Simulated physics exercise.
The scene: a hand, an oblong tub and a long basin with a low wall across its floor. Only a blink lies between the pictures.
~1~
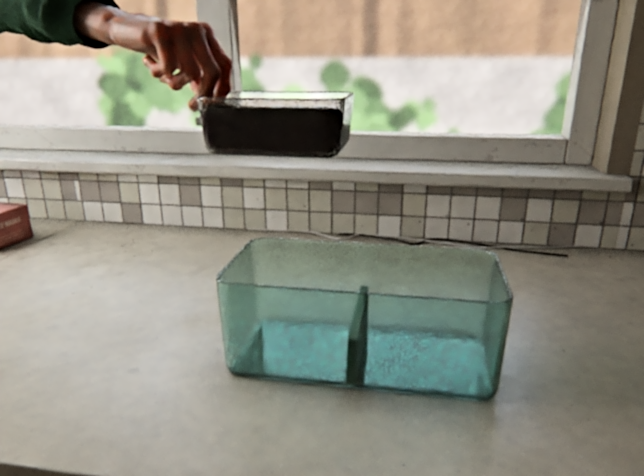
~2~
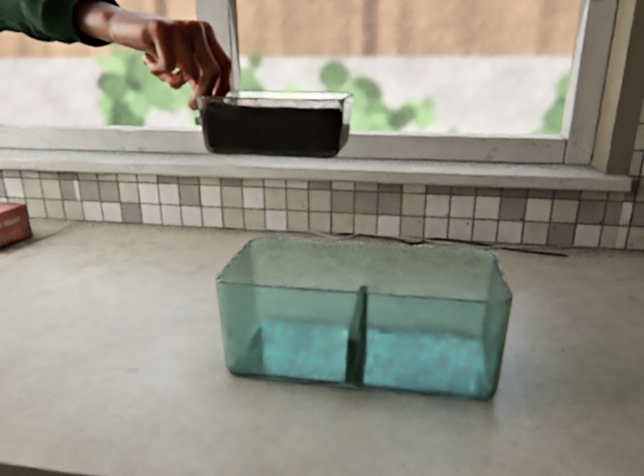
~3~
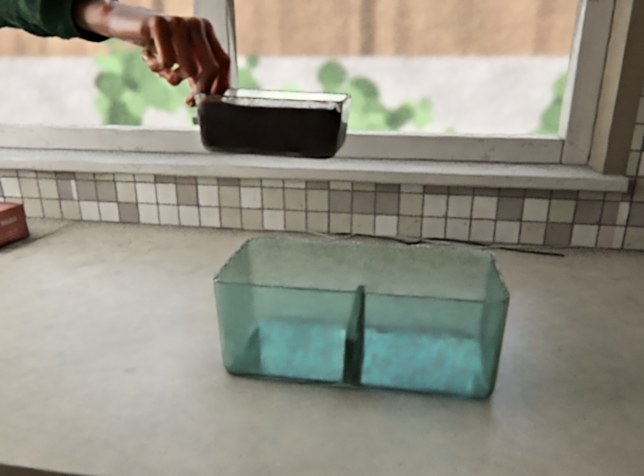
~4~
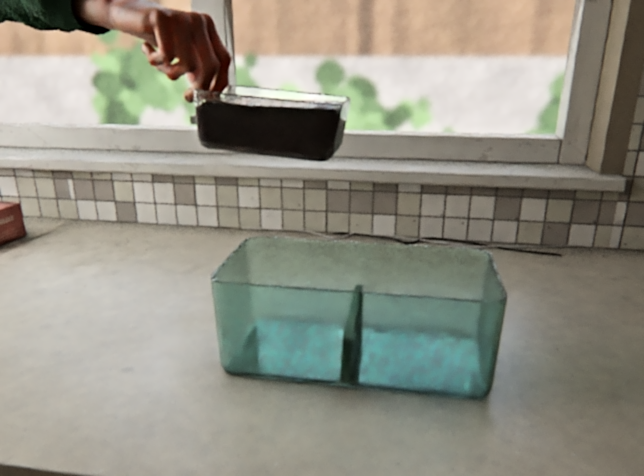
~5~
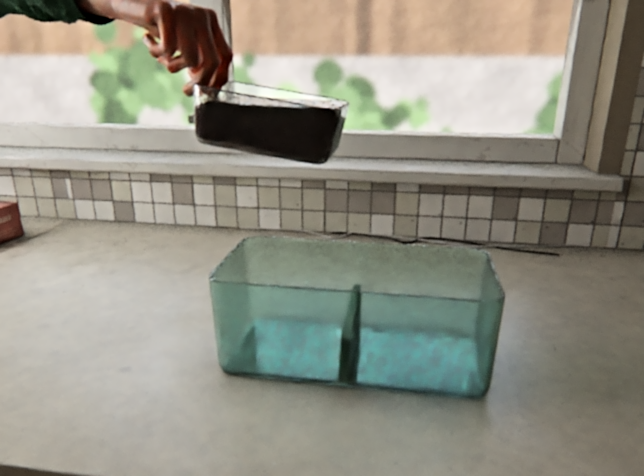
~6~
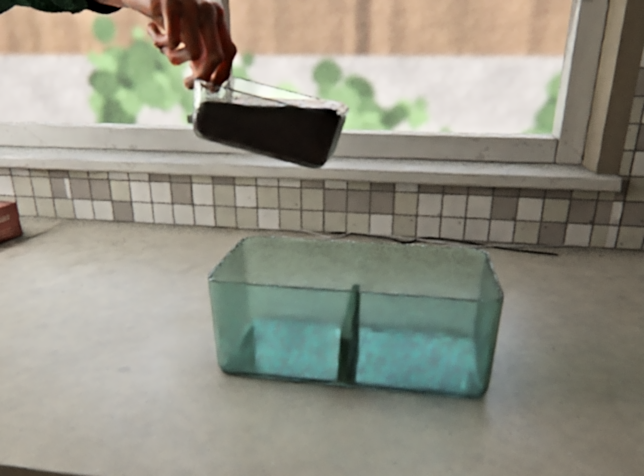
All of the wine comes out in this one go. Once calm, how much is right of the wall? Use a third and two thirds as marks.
In the end more than two thirds is right of the wall.
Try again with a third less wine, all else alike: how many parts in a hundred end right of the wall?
About 75 per cent.
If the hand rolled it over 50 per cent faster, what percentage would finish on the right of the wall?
It comes to 75 per cent or so.
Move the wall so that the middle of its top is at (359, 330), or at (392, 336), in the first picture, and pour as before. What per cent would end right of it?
In turn 75 and 55 in a hundred.
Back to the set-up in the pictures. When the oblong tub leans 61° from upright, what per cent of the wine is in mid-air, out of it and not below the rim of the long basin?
Some 40 per cent.
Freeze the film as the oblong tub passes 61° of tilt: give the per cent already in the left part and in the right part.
The left part 0 per cent, the right part 30.
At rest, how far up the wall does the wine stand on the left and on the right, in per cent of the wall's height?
The left part 10 per cent, the right part 40.
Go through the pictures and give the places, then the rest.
Tilt 0°; pouring edge (349, 98); surface from (217, 103) to (347, 105); the long basin's rim runs from (235, 259) to (503, 276); the wall's top is at (359, 311), in the first picture.
Tilt 1°; pouring edge (348, 98); surface from (216, 103) to (347, 105), in the second picture.
Tilt 2°; pouring edge (347, 100); surface from (214, 102) to (345, 106), in the third picture.
Tilt 5°; pouring edge (345, 103); surface from (213, 100) to (343, 106), in the fourth picture.
Tilt 9°; pouring edge (344, 108); surface from (212, 100) to (343, 106), in the fifth picture.
Tilt 13°; pouring edge (344, 114); surface from (212, 100) to (342, 108); 2 per cent is over the edge, in the sixth picture.
A moment on, the oblong tub is tipped part way and 28 per cent is still to pour, 1 is left of the wall and 32 right of it.
Next, the oblong tub is tipped on its side and 6 per cent is still to pour, 6 is left of the wall and 80 right of it.
Then the oblong tub is tipped right over and 0 per cent is still to pour, 16 is left of the wall and 80 right of it.
Later the oblong tub is tipped right over and 0 per cent is still to pour, 17 is left of the wall and 80 right of it.
At rest 17 per cent lies left of the wall, 80 right of it and 3 outside.
